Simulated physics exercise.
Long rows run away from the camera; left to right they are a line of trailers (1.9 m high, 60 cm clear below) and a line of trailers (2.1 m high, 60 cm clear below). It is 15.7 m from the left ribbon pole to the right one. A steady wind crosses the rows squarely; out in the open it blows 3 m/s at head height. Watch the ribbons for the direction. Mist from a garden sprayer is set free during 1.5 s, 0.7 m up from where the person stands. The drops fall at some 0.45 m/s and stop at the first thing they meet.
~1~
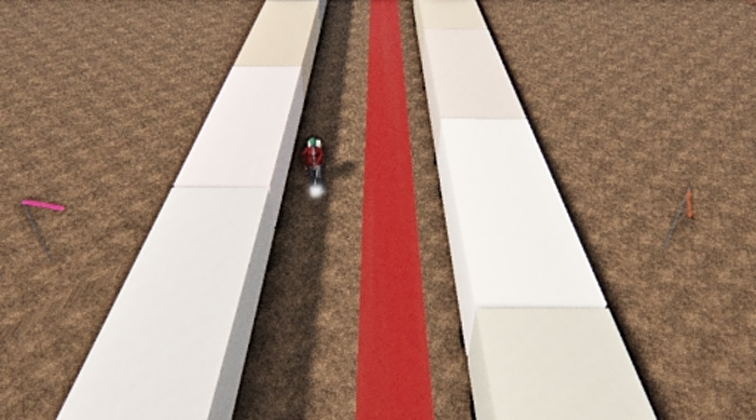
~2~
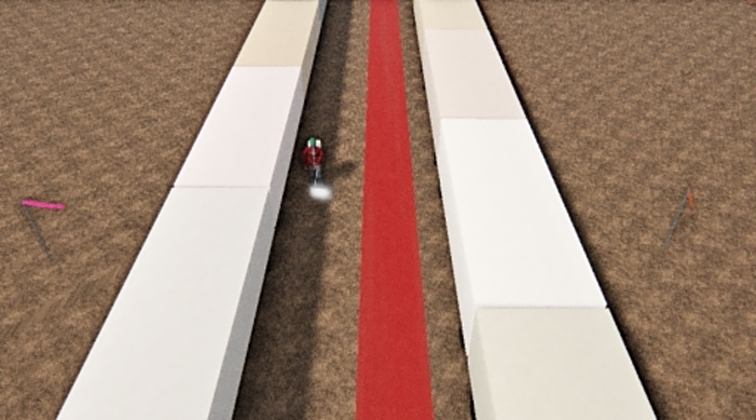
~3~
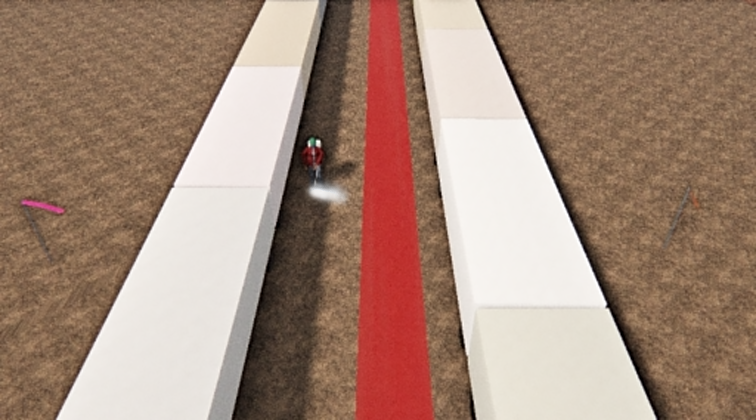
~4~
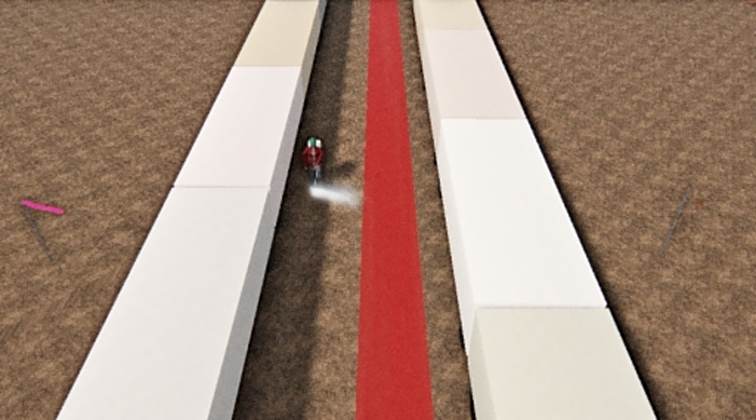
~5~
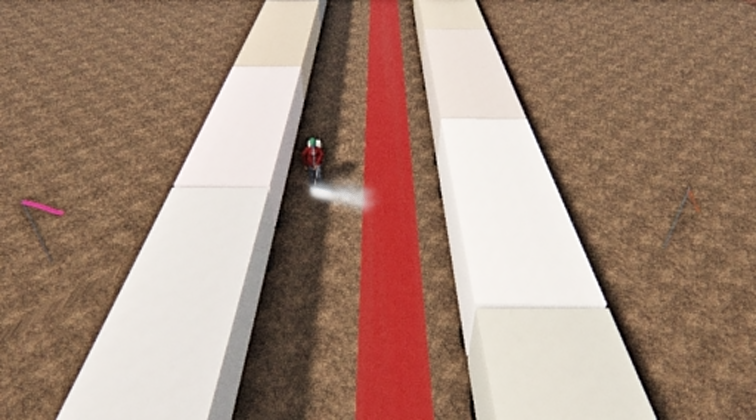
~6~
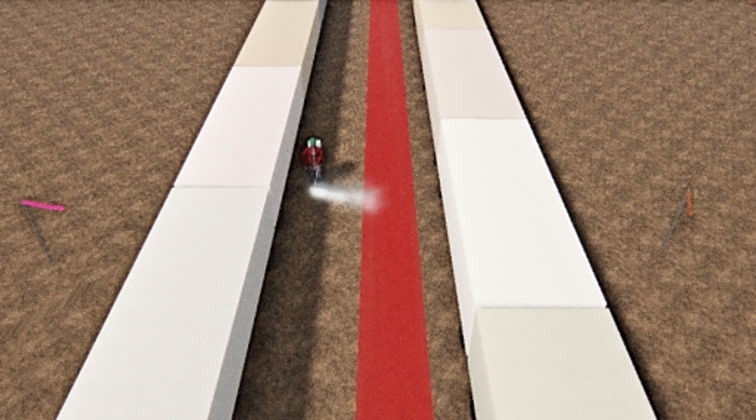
At first, a small puff of white mist appears beside a little red figure between two long rows of pale trailers, left of a red strip on brown ground. The mist stretches rightward into a thin plume and reaches over the strip, while the figure stays put and ribbons on poles outside the rows flutter.
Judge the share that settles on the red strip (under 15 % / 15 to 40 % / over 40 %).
It catches above 40 %.
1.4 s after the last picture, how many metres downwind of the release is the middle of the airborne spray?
Roughly 2.0 m.
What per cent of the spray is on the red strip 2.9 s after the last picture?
Some 55 per cent.
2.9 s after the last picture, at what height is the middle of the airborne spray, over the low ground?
Roughly 0.4 m up.
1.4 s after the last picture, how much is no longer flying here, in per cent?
Some 30 per cent.
Then, 1.4 s after the last picture, 70 % is in the air or yet to come; 26 % lies on the red strip; the middle of what still flies is 0.4 m above the low ground, near (387, 199).
Then, 2.9 s after the last picture, 18 % is in the air or yet to come; 57 % lies on the red strip; the middle of what still flies is 0.3 m above the low ground, near (418, 201).
Then, 6.9 s after the last picture, 3 % is in the air or yet to come; 59 % lies on the red strip.
Then, 18.9 s after the last picture, 0 % is in the air or yet to come; 59 % lies on the red strip.
Then, 43.9 s after the last picture, 0 % is in the air or yet to come; 59 % lies on the red strip.
